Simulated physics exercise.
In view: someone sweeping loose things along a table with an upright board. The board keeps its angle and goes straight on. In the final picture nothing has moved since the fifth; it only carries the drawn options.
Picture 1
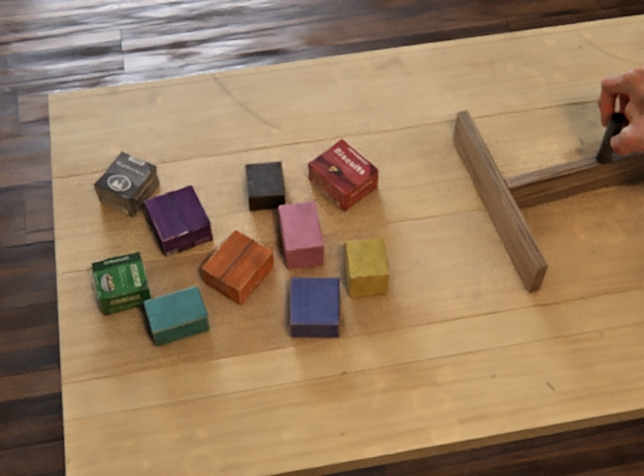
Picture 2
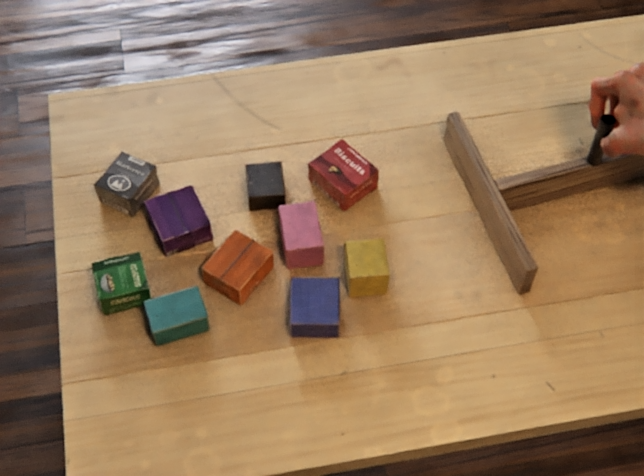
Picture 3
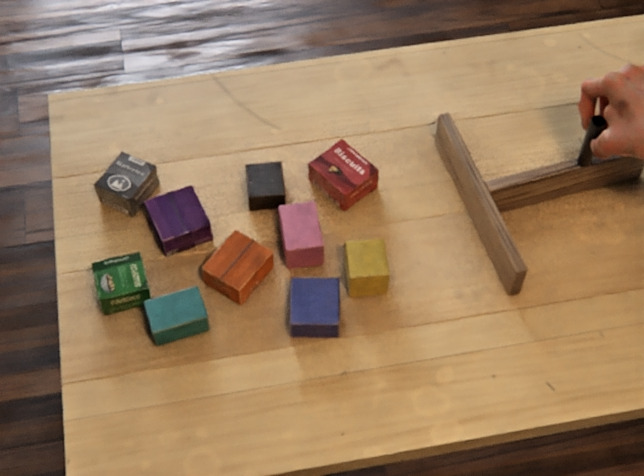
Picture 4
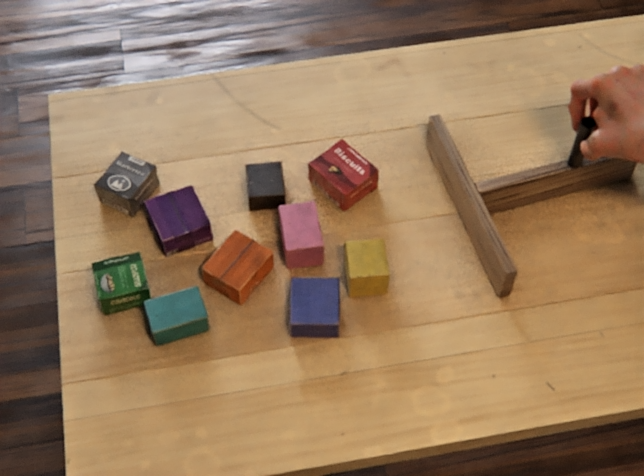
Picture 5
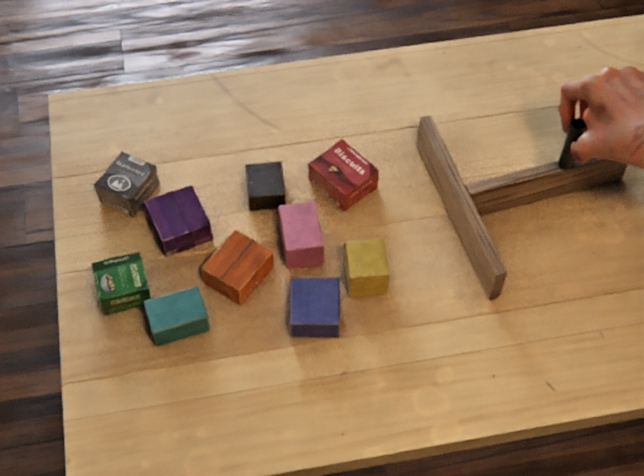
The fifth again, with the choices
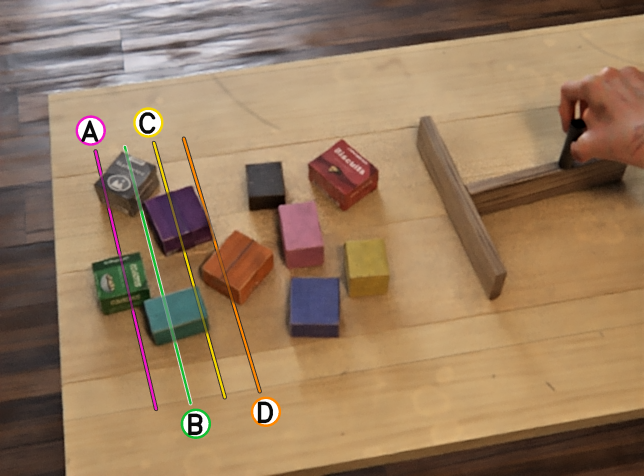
On a pale wooden tabletop above a dark plank floor, seen from above at an angle by a still camera, small blocks and boxes lie loosely grouped at left and centre. They are grey, purple, green, turquoise, orange, black, red, pink, blue and yellow. At right, a hand gripping a dark handle slides a brown T-shaped wooden board slowly leftward, while the blocks stay still, untouched.
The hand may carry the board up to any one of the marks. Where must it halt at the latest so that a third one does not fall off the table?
B is the last line within the limit.
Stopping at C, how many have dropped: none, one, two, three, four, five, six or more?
The count is none.
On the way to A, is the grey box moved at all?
Yes.
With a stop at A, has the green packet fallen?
Yes.
On the marked copy, A at (123, 269); B at (155, 264); C at (186, 260); D at (219, 255).
With B. Early on, board (354, 207); blue block (309, 310); yellow block (345, 272).
Further on, board (243, 224); green packet (108, 288); purple box (118, 237).
At the end, board (155, 237); green packet over the edge; purple box over the edge; two fallen.
As for the rest, A drops three; C is within the limit but short; D is within the limit but short.
